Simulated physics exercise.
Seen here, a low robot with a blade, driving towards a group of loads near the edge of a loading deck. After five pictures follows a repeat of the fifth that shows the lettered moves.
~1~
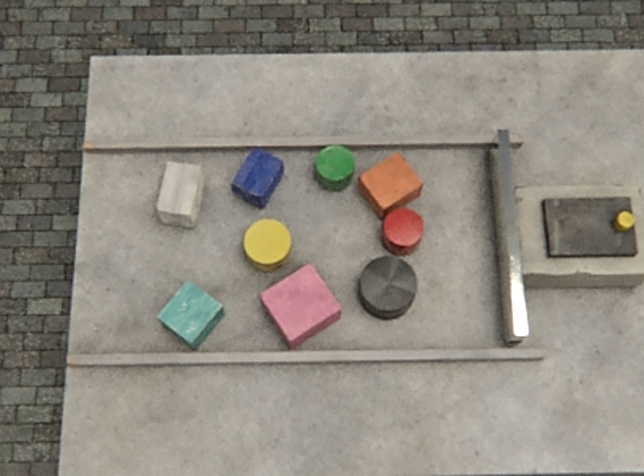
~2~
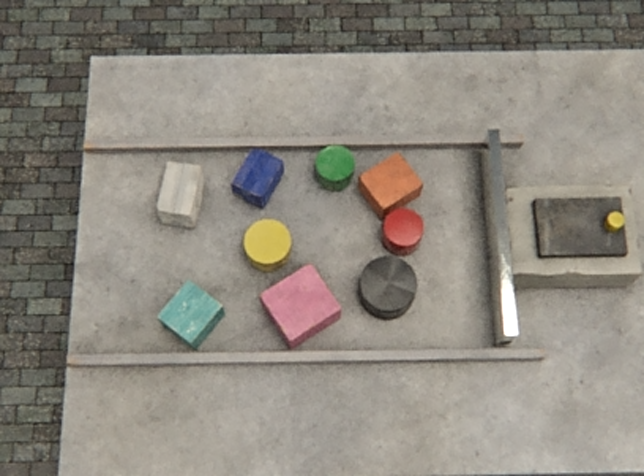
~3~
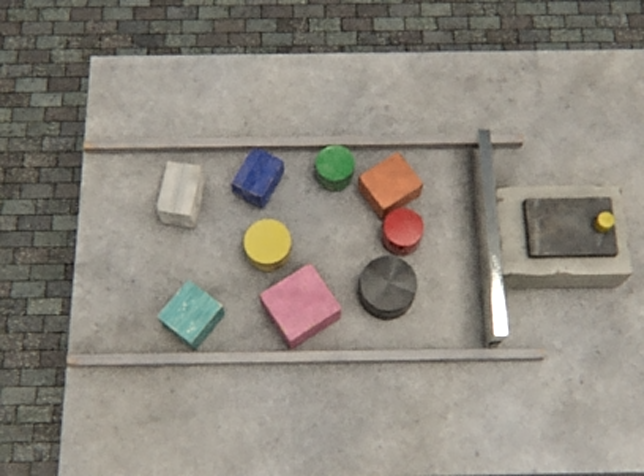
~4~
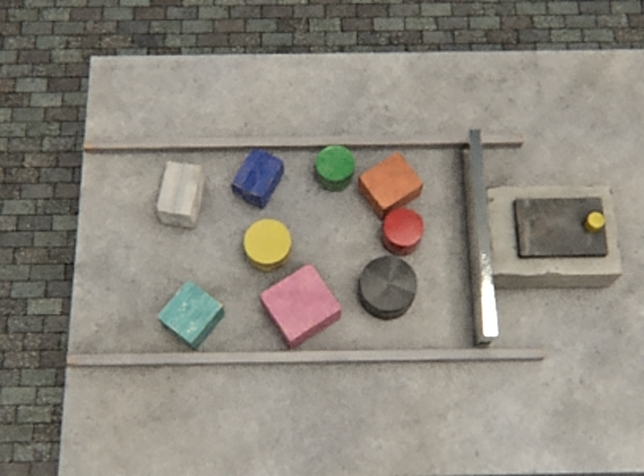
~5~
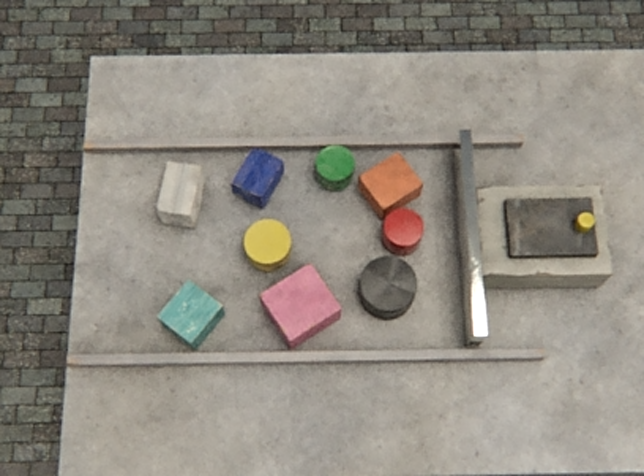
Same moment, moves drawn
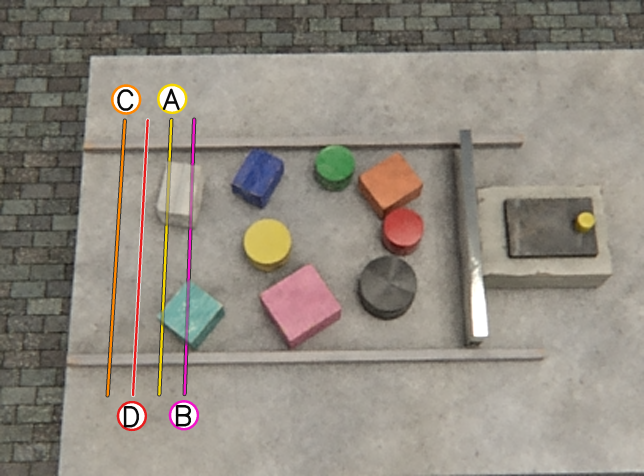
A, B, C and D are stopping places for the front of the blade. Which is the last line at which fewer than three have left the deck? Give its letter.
Up to line A.
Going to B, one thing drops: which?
The turquoise crate goes over.
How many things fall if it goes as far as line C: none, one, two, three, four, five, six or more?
In all, five.
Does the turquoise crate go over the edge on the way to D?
Yes.
On the marked copy, A at (166, 250); B at (190, 250); C at (117, 251); D at (141, 250).
With A. Early on, robot (433, 229); green pail (309, 161); pink crate (273, 311).
Further on, robot (323, 230); turquoise crate (108, 323); white box (155, 201).
At the end, robot (235, 232); turquoise crate over the edge; white box (84, 206); one fallen.
As for the rest, B is within the limit but short; C drops five; D drops three.
